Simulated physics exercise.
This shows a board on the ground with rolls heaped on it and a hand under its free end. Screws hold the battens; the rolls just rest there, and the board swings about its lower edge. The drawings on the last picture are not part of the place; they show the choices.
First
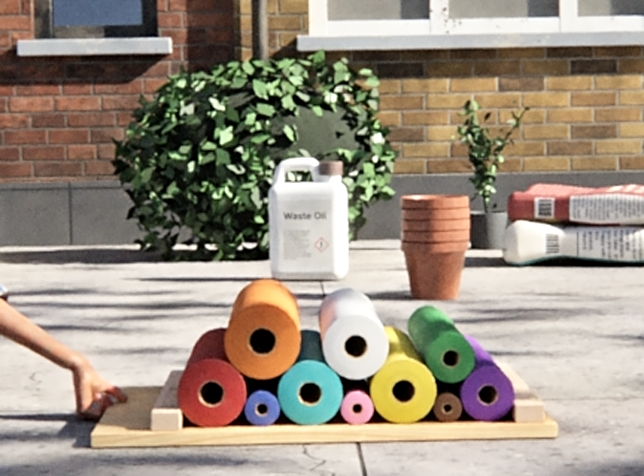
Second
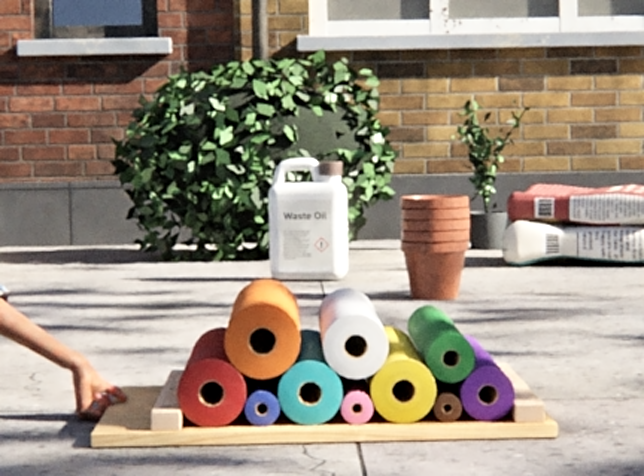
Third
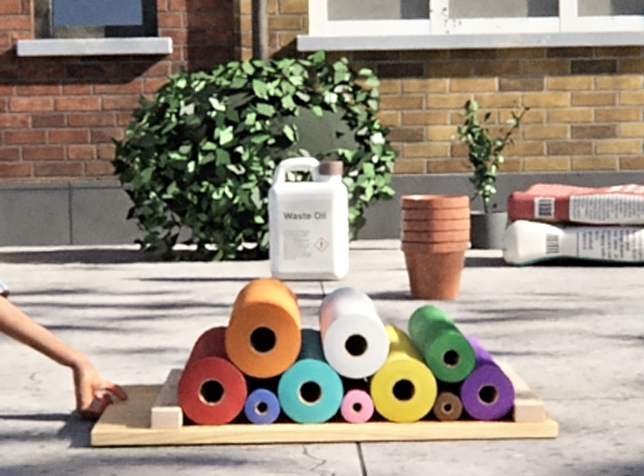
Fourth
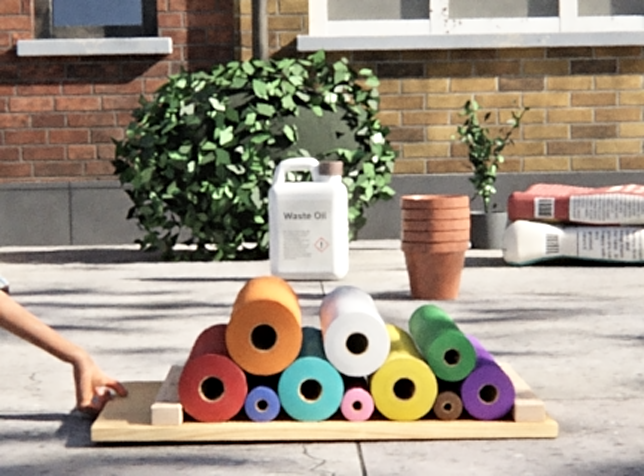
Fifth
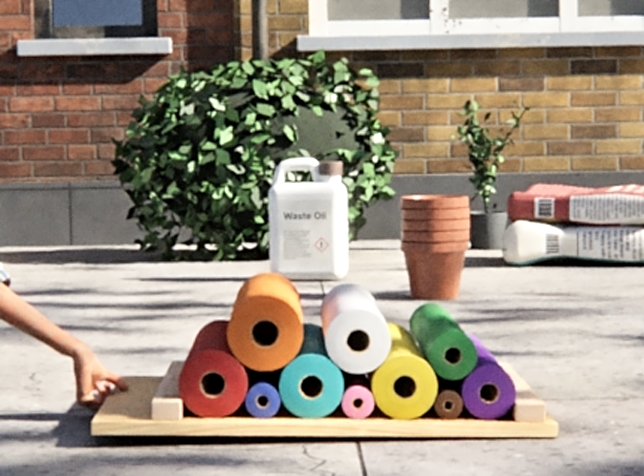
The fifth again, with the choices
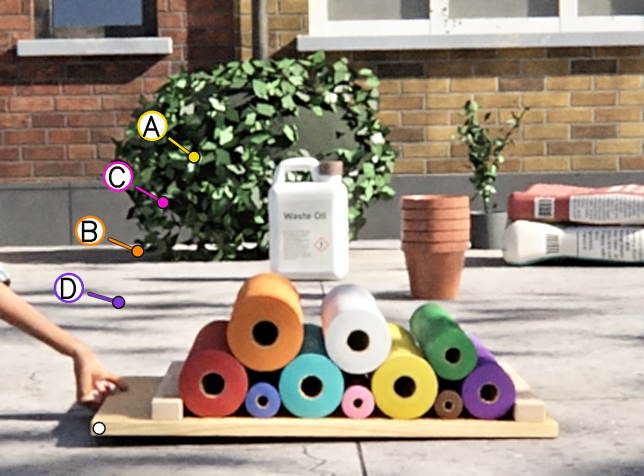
On a paved patio outside a brick building, a hand at the left slowly raised that end of a wooden board slightly, and the colourful rolls stacked on it stayed in their heap.
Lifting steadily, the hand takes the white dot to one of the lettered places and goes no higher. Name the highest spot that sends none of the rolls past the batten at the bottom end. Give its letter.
Lift it to A and no more.
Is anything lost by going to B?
No.
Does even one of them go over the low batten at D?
At D: No.
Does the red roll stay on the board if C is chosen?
Yes, with C.
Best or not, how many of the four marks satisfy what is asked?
Four of the four.
On the marked copy, A at (194, 157); B at (138, 251); C at (163, 202); D at (119, 302); the white dot at (99, 429).
Following A. Soon after the start, board at 20°.
Later, board at 38°.
In the end, board at 38°, none over the low batten.
As for the rest, B none over the low batten; C none over the low batten; D none over the low batten.
